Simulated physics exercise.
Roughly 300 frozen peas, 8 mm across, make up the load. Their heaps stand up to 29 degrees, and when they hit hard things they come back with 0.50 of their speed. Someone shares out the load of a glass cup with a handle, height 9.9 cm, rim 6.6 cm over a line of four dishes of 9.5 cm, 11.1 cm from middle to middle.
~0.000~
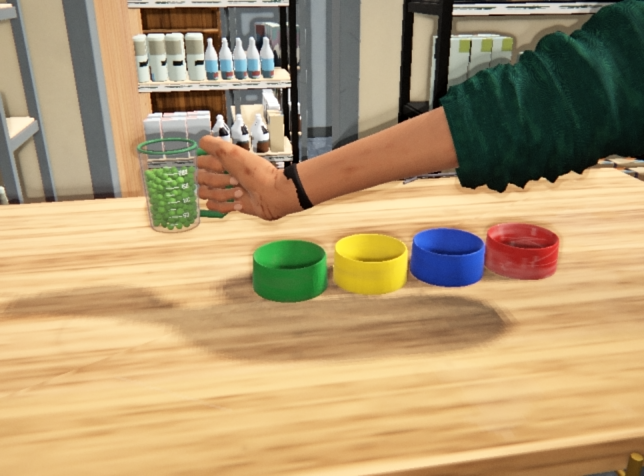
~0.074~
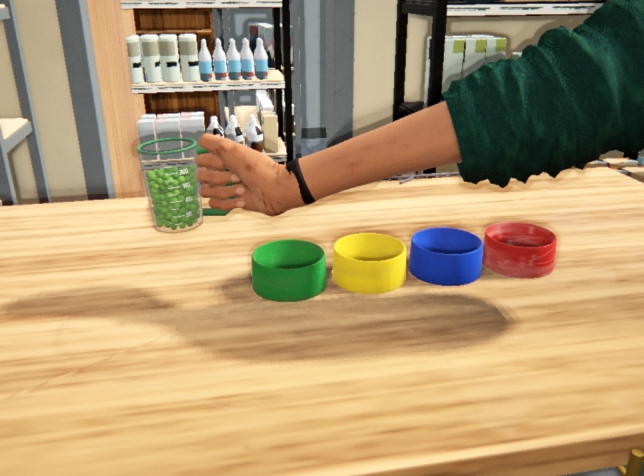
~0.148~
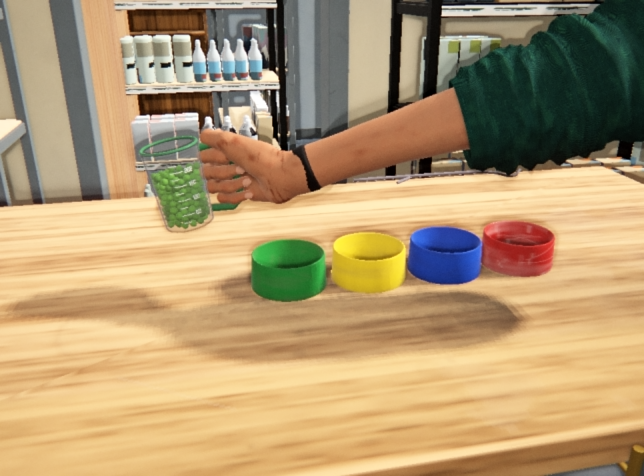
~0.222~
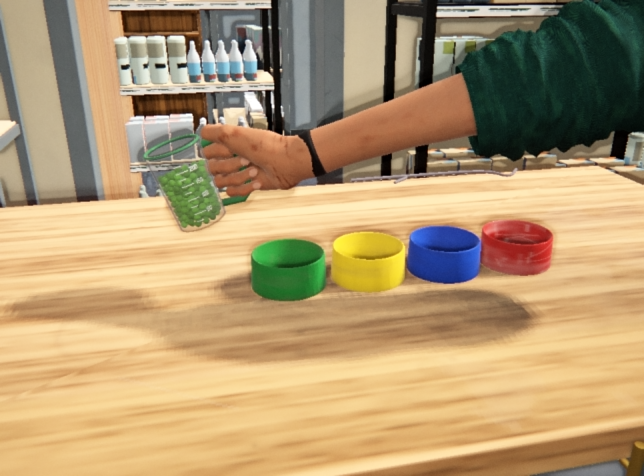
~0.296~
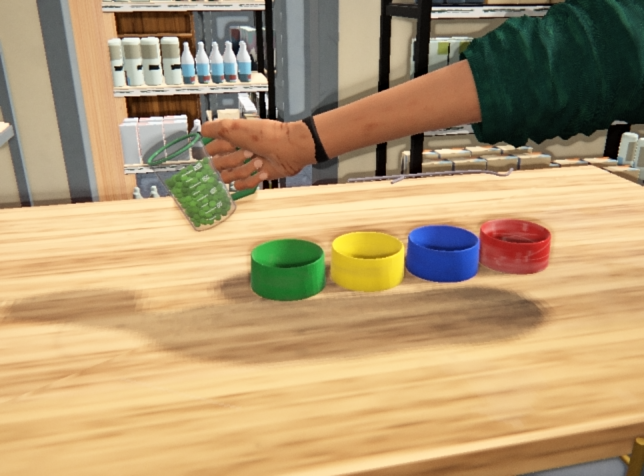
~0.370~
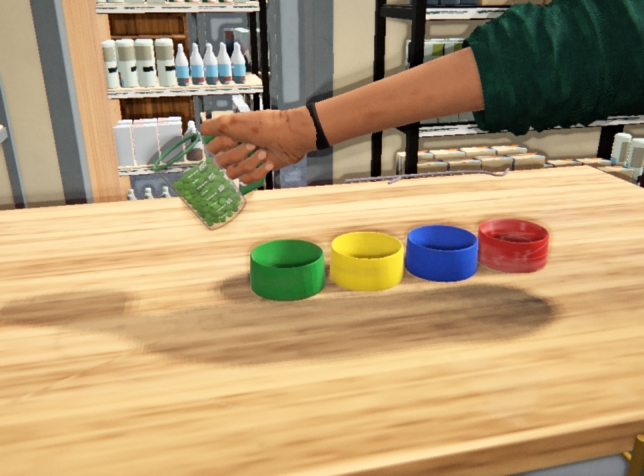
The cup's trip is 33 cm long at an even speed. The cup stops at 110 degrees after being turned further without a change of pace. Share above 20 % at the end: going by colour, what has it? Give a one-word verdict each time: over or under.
In the end red: Not in excess of a fifth, blue: Not in excess of a fifth, green: In excess of a fifth, yellow: Not in excess of a fifth, counter: In excess of a fifth.
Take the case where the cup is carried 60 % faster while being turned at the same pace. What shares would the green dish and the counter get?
Result - green dish: 40; counter: 10.
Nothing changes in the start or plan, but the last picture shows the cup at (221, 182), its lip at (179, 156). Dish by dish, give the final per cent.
The red dish keeps 0, the blue dish 0, the green dish 0 and the yellow dish 100.
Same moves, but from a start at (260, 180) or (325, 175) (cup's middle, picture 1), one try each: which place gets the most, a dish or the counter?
In the first try yellow collects the most, and in the second it's yellow.
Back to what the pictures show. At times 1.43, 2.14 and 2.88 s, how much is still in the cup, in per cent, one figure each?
In turn: 30 %, 0 %, 0 %.
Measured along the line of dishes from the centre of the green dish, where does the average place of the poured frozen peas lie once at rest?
Roughly 6 cm away, on the smaller-x side.
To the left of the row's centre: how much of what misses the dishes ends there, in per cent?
Roughly 100 per cent of them.
After 1.43 s, tilt 110 degrees; cup holds 30 %, green 15 %.
Then, at 2.14 s, tilt 110 degrees; cup holds 0 %, green 50 %.
Then, at 2.88 s, tilt 110 degrees; cup holds 0 %, green 50 %.
By 3.2 s all is still; red 0 %, blue 0 %, green 50 %, yellow 0 %, counter 50 %.
